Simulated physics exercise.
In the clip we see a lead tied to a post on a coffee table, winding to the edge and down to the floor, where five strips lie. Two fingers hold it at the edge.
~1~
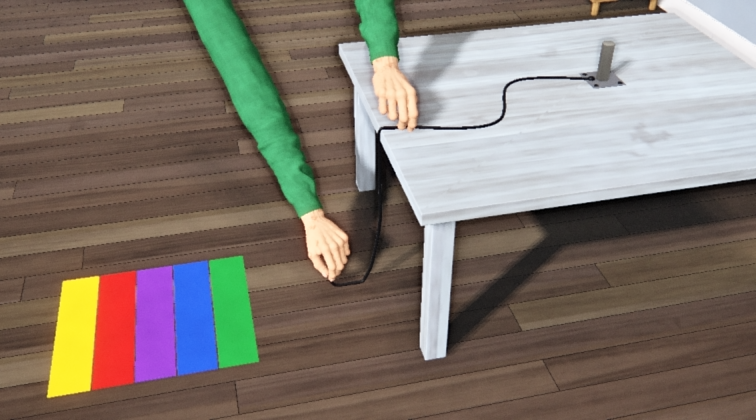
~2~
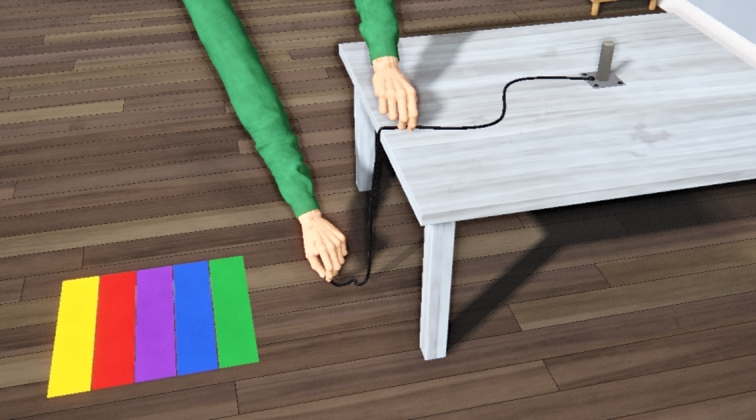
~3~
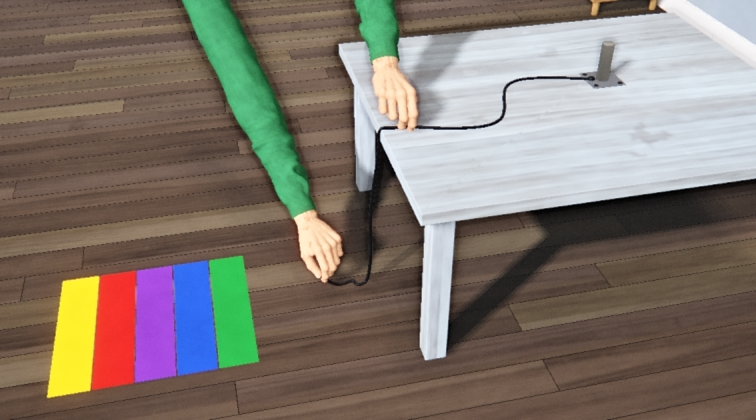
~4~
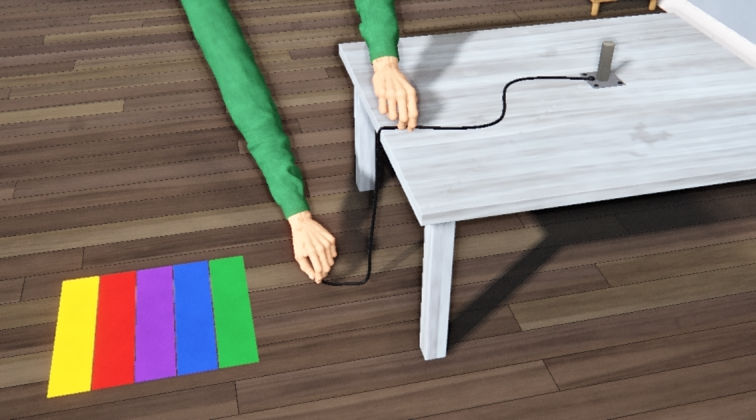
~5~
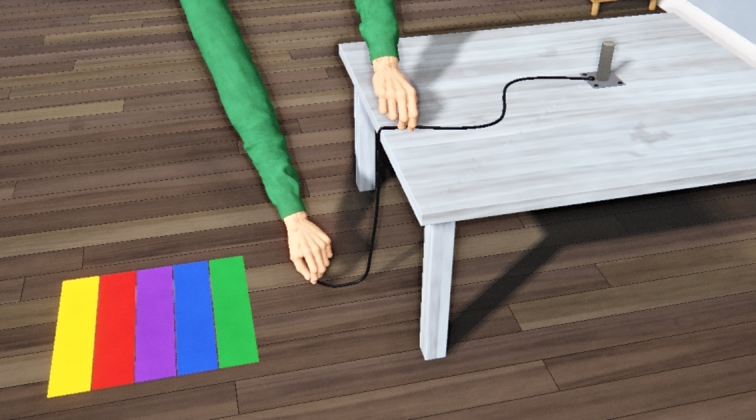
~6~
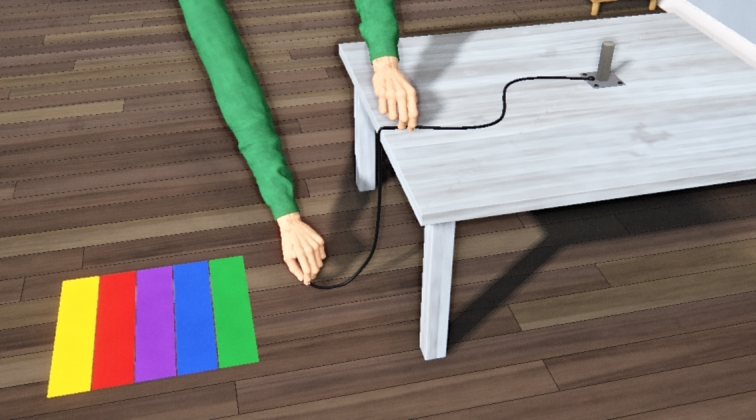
A green-sleeved hand held the end of a black cord near the floor and moved it slightly left toward five coloured strips, while another hand kept the cord pinned at the table's edge.
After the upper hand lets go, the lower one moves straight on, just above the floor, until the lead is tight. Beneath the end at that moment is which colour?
Beneath it is purple.
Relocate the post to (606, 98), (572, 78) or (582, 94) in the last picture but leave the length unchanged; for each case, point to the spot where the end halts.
Approximate pixels in order: (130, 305), (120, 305), (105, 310).
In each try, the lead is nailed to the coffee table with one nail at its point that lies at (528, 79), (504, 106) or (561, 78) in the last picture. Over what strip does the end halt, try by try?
Purple; blue; purple.
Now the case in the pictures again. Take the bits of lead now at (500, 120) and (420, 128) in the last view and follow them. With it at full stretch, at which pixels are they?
Point one to (447, 111), point two to (370, 135).
Soon after, end near (222, 292); over green.
After that, end near (180, 298); over blue.
At the stop, end near (153, 302); over purple. The end stops over the purple strip.
